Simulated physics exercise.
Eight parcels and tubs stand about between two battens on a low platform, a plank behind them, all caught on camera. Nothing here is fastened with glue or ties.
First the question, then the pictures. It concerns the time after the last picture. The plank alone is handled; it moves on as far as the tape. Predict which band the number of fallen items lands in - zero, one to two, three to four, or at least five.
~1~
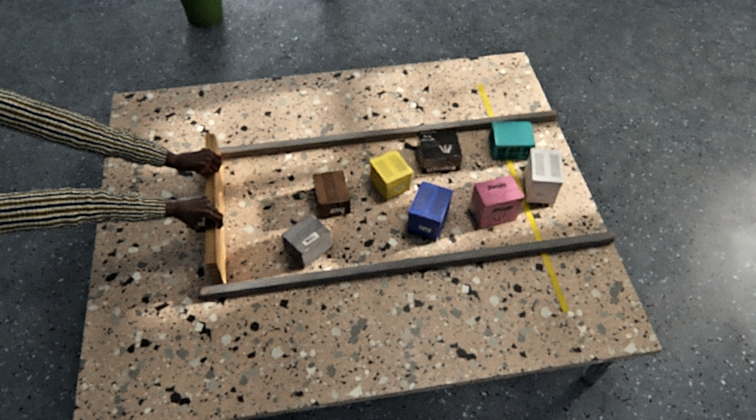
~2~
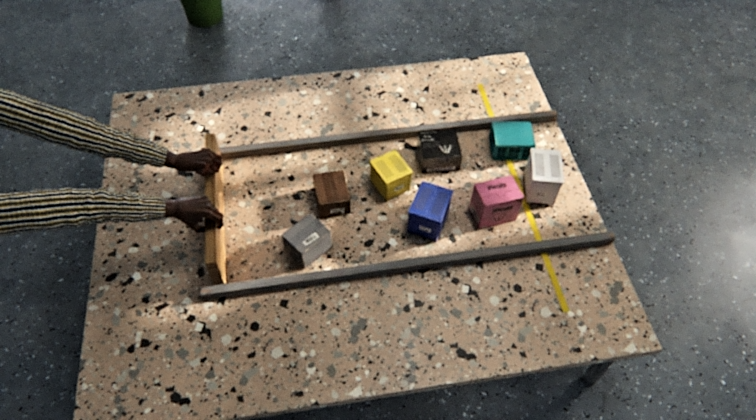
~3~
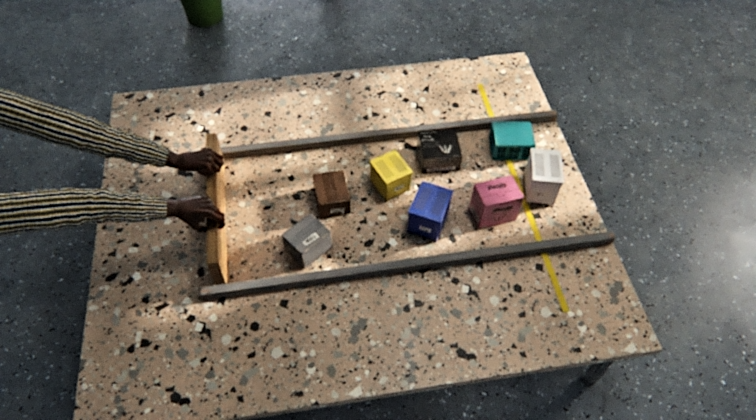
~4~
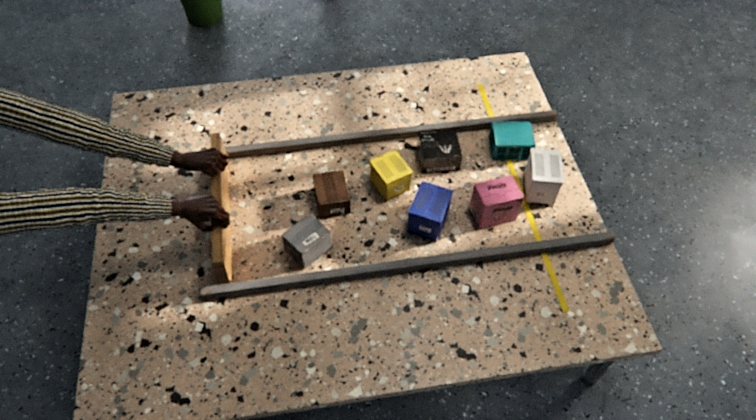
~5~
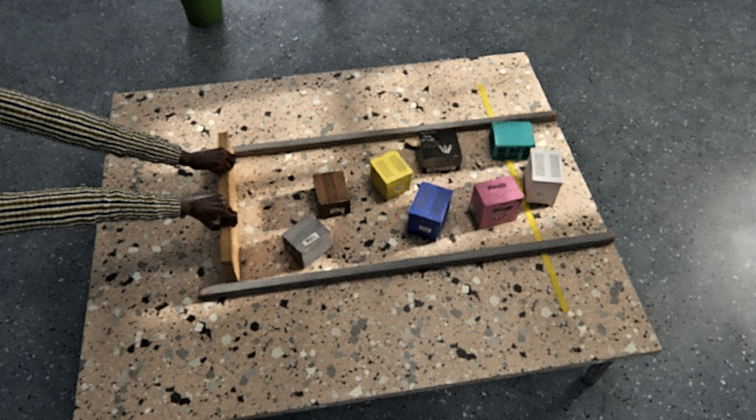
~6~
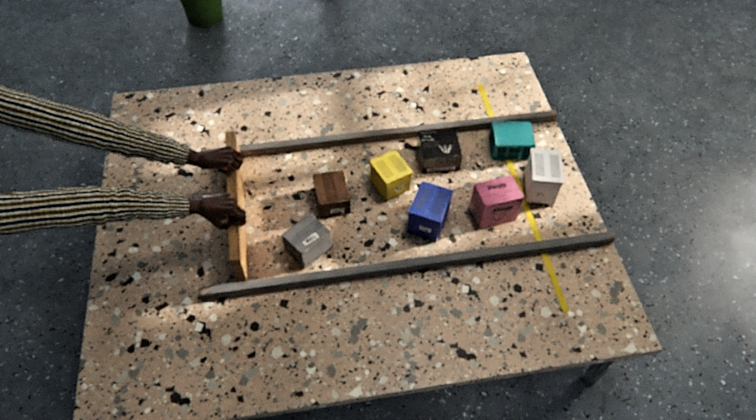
The number that fall lands in the band one to two.
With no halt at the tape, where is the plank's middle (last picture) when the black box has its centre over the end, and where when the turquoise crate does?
The middle sits near (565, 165) for the first and near (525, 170) for the other.
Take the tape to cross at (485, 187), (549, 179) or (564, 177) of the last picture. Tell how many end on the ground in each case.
Try by try, 0, 5 and 6.
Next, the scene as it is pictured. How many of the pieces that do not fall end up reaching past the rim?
The number is 1.
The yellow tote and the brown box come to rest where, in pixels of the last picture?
Going in order: First (561, 161), then (532, 170).
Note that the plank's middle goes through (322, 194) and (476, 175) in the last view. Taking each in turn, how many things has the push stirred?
Respectively 2 and 8.
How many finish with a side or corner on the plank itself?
3 touch it.
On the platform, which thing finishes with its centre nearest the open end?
The turquoise crate.
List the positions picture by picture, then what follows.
The first picture shows white tote (543, 177); turquoise crate (512, 141); pink box (496, 202); plank (215, 207); tape (517, 182).
The second picture shows turquoise crate (512, 141); plank (215, 207).
The third picture shows pink box (496, 202); blue tote (430, 212).
The fourth picture shows white tote (543, 177); brown box (332, 194).
The fifth picture shows turquoise crate (512, 141); yellow tote (391, 176).
The sixth picture shows white tote (543, 177); turquoise crate (512, 141); pink box (496, 202); plank (236, 204); tape (517, 182).
A little later, none off yet; white tote at rest near (543, 177); turquoise crate at rest near (512, 141); pink box at rest near (496, 202).
When it is over, the number that fall off is one or two; down, pink box and white tote.
